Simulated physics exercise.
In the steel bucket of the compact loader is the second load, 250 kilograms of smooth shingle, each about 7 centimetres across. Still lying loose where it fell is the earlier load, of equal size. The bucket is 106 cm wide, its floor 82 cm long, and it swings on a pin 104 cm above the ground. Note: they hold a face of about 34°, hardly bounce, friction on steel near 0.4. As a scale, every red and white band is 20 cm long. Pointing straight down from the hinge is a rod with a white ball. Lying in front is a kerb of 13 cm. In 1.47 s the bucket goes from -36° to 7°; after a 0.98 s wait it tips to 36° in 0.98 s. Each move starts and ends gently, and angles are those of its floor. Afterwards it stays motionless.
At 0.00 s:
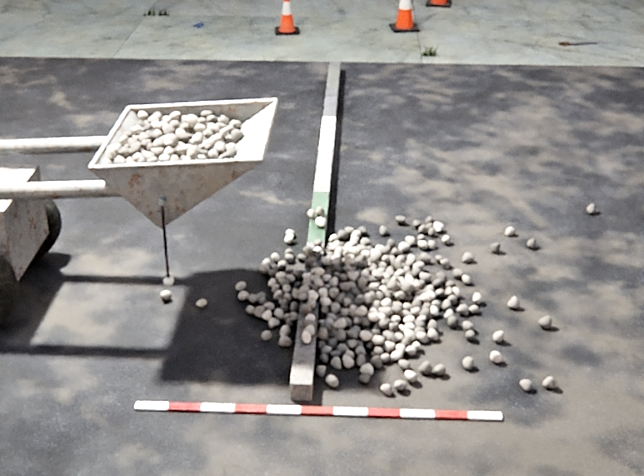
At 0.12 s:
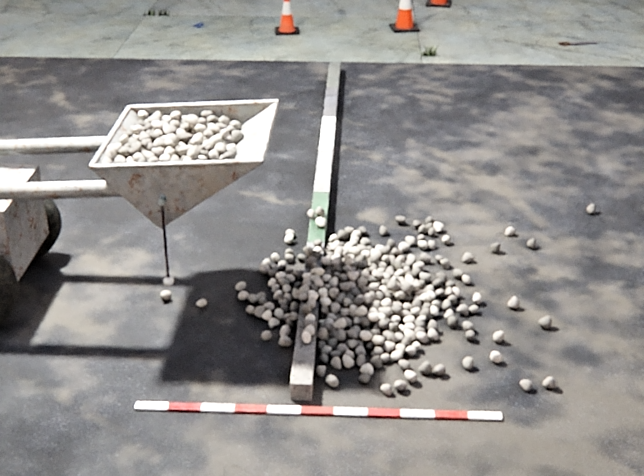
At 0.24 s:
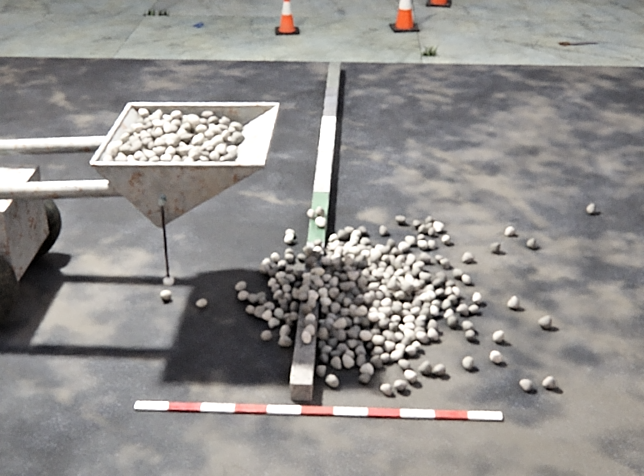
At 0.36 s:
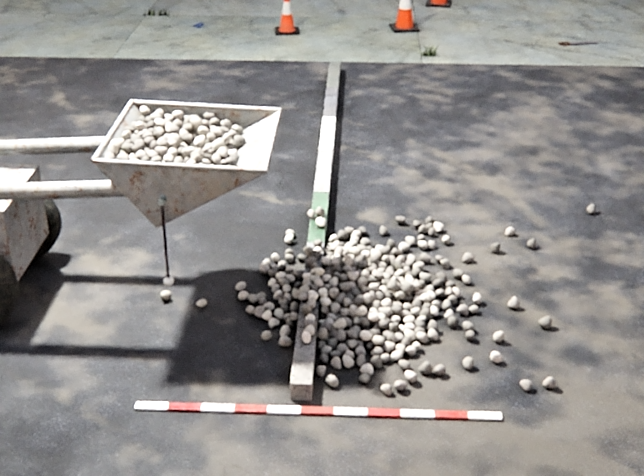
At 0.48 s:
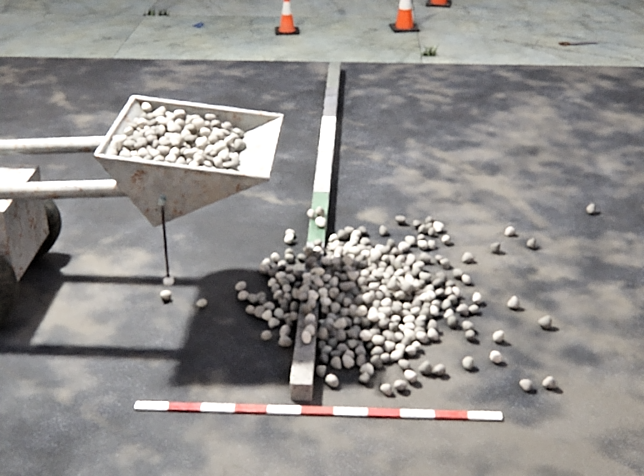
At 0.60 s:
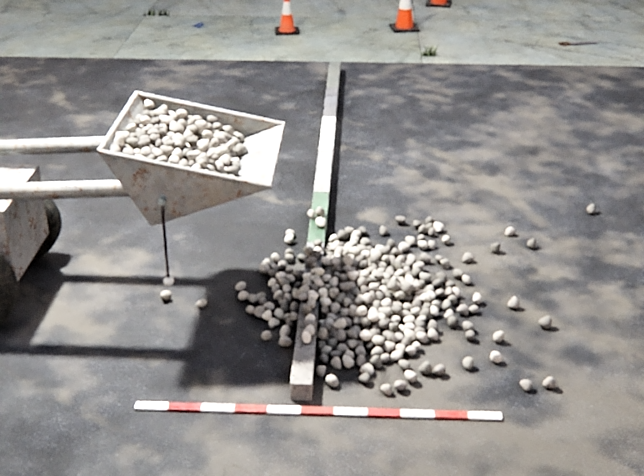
A pale loader bucket filled with rounded stones tilting slightly forward beside a loose stone pile heaped across a low kerb.
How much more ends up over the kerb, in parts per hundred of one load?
Close to 21 parts in a hundred.
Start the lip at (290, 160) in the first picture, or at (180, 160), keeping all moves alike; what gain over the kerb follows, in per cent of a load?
First place: Roughly 50 %; second place: Roughly 0 %.
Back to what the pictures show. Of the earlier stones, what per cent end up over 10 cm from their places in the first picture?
Roughly 5 percent.
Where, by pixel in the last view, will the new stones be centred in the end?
Roughly pixel (287, 286) in the last view.
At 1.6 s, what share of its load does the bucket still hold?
Near 100 per cent of the load is held.
After 1.1 s the floor is at 0°; in per cent of one load, 100 in the bucket, 17 on this side of the kerb, 83 over the kerb; the foremost stones are at (533, 284).
After 1.6 s the floor is at 7°; in per cent of one load, 100 in the bucket, 17 on this side of the kerb, 83 over the kerb; the foremost stones are at (533, 284).
After 3.9 s the floor is at 36°; in per cent of one load, 0 in the bucket, 99 on this side of the kerb, 101 over the kerb; the foremost stones are at (533, 284).
After 6.4 s the floor is at 36°; in per cent of one load, 0 in the bucket, 96 on this side of the kerb, 104 over the kerb; the foremost stones are at (533, 284). Net gain over the kerb, 21.
